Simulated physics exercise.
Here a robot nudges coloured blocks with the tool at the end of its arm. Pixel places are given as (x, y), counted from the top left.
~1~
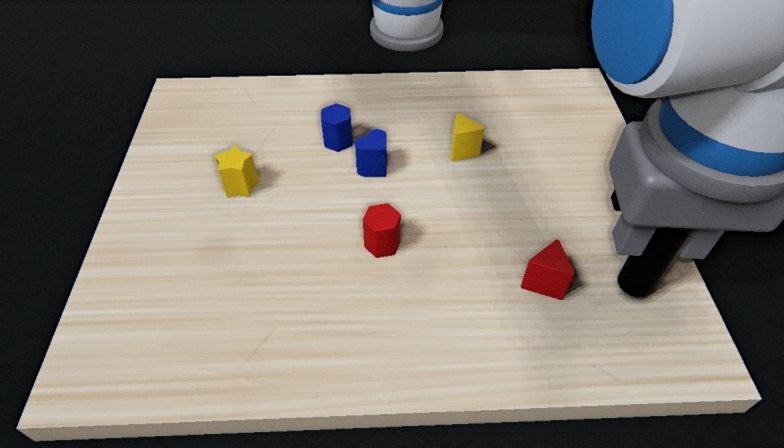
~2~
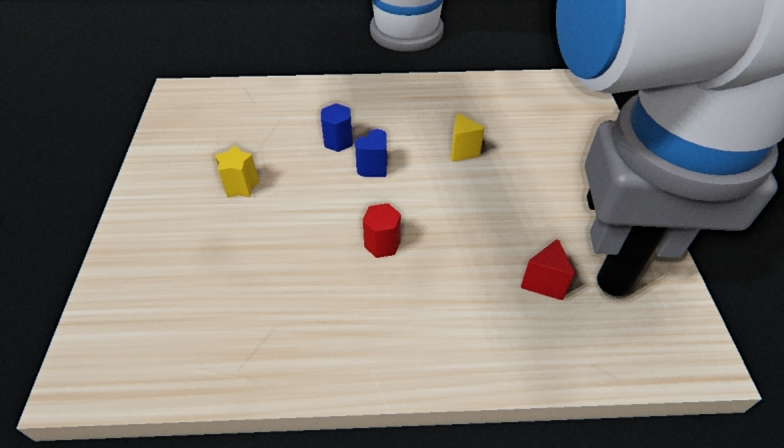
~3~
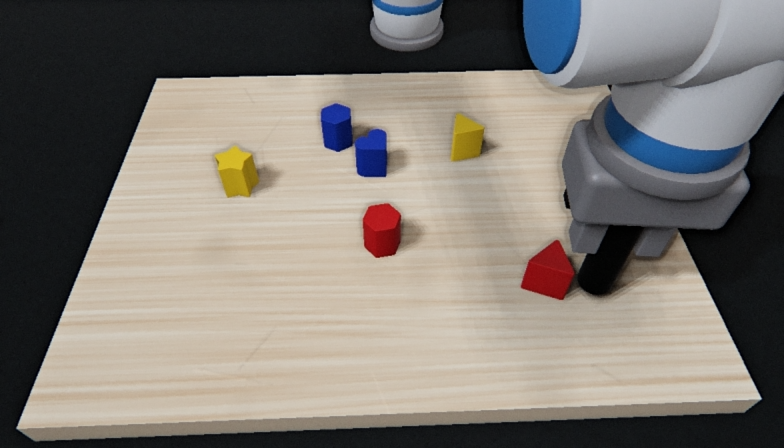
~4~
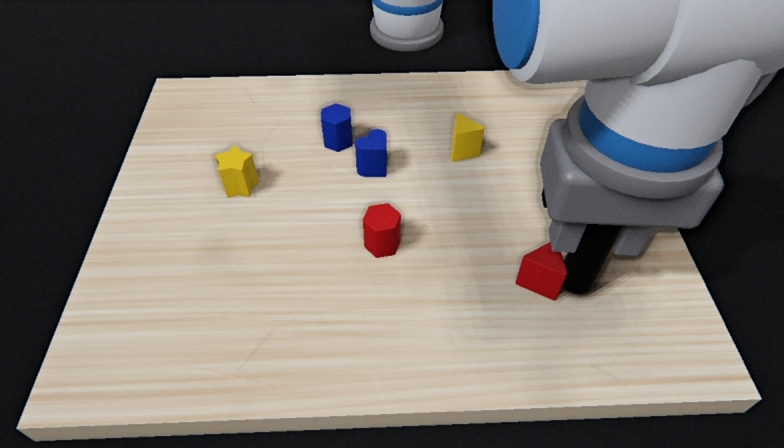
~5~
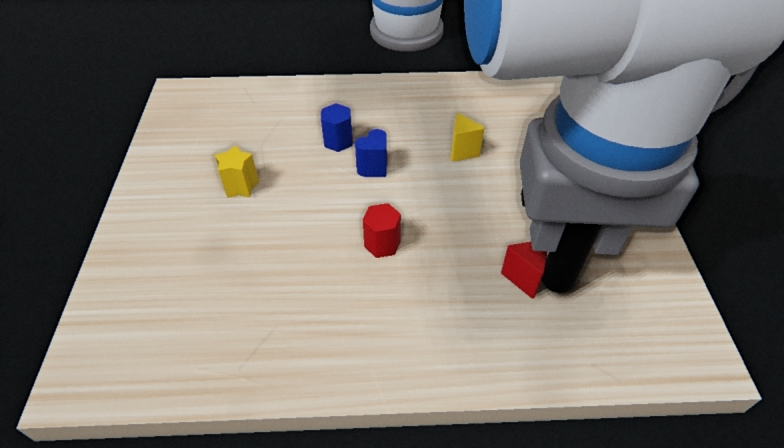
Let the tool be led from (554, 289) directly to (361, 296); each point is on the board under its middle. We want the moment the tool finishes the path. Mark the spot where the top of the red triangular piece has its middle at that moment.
It should be at (482, 240) by then.
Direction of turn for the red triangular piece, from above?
From above, the turn goes clockwise.
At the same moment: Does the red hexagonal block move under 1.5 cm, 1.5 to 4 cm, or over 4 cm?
Shift: Under 1.5 cm.
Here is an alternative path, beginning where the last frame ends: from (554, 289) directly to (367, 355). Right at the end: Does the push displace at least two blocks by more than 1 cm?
No
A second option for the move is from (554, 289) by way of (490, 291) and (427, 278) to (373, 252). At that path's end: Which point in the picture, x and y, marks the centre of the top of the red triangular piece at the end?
Top centre: (478, 237).
On the path given first. One third of the way, tool at (490, 283); red triangular piece at (484, 241), turned 60° clockwise.
Two thirds of the way, tool at (426, 286); red triangular piece at (482, 240), turned 70° clockwise.
At the end, tool at (361, 288); red hexagonal block not moved; red triangular piece at (482, 240), turned 70° clockwise.
